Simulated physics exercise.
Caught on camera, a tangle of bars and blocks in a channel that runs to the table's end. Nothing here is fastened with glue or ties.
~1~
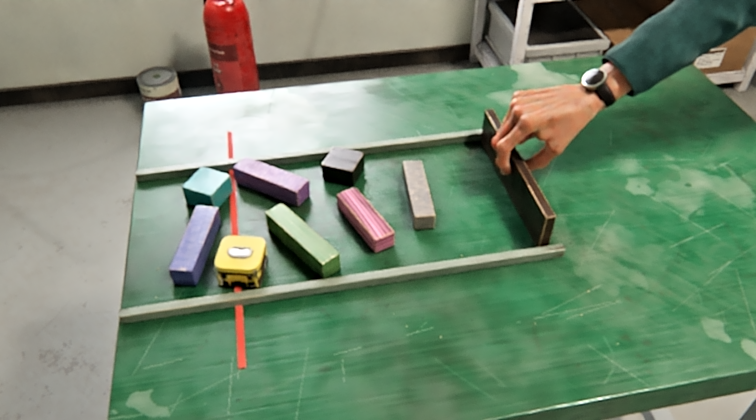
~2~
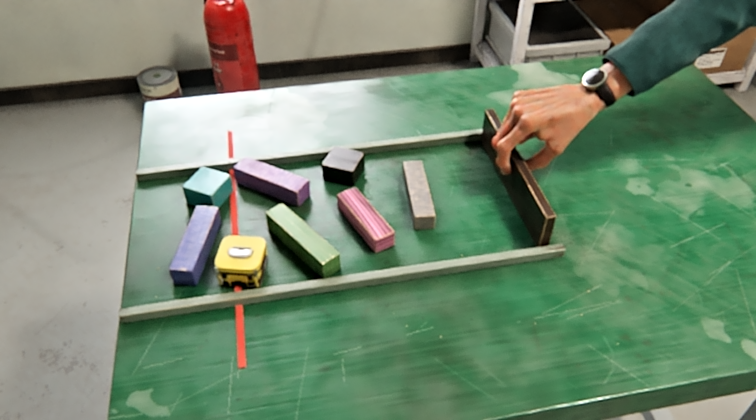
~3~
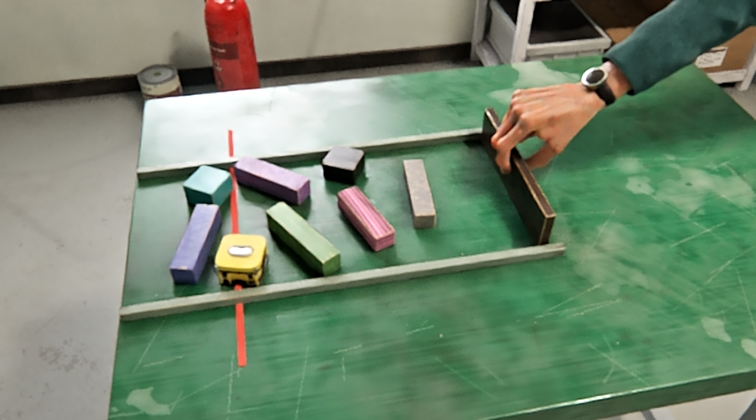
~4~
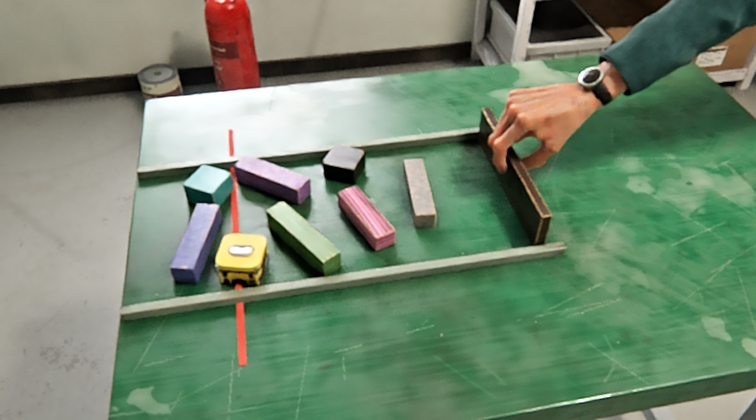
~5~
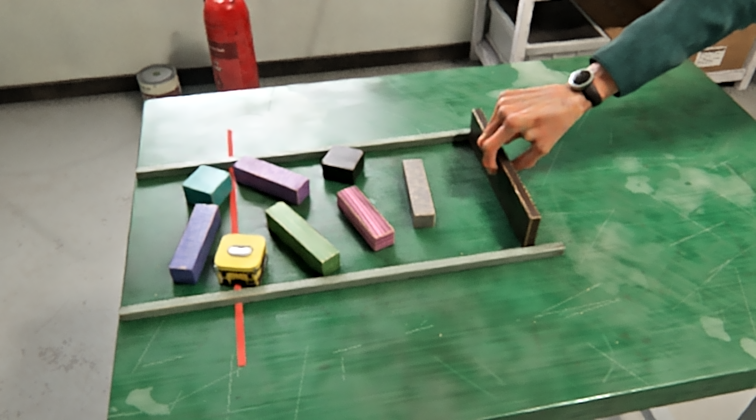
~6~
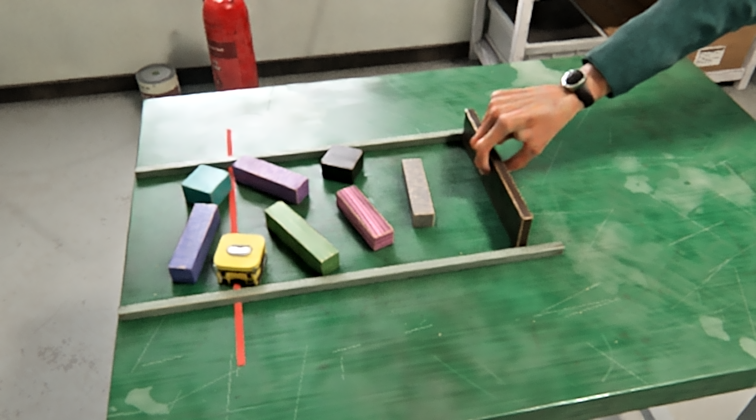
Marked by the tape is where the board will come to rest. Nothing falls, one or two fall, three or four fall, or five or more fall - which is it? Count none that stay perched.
Off the edge: None.
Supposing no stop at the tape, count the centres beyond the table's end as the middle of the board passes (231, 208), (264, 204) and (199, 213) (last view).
0, 0 and 3.
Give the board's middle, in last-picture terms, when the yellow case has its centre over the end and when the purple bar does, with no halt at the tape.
First near (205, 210), second near (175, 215).
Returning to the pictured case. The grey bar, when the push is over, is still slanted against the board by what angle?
Angle: Around 0°.
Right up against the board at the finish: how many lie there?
That number would be 2.
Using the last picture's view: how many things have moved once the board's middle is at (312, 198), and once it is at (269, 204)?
The first count is 6, and then it's 8.
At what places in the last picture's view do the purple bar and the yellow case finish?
One ends up near (185, 190) and the other near (146, 280).
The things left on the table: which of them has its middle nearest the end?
It's the blue bar that ends up nearest.
A little later, none off yet; blue bar at rest near (196, 242); turquoise block at rest near (207, 187); yellow case at rest near (241, 260).
Next, none off yet; blue bar at rest near (196, 242); turquoise block at rest near (207, 187); yellow case moving near (233, 263).
When it is over, the number that fall off is zero.
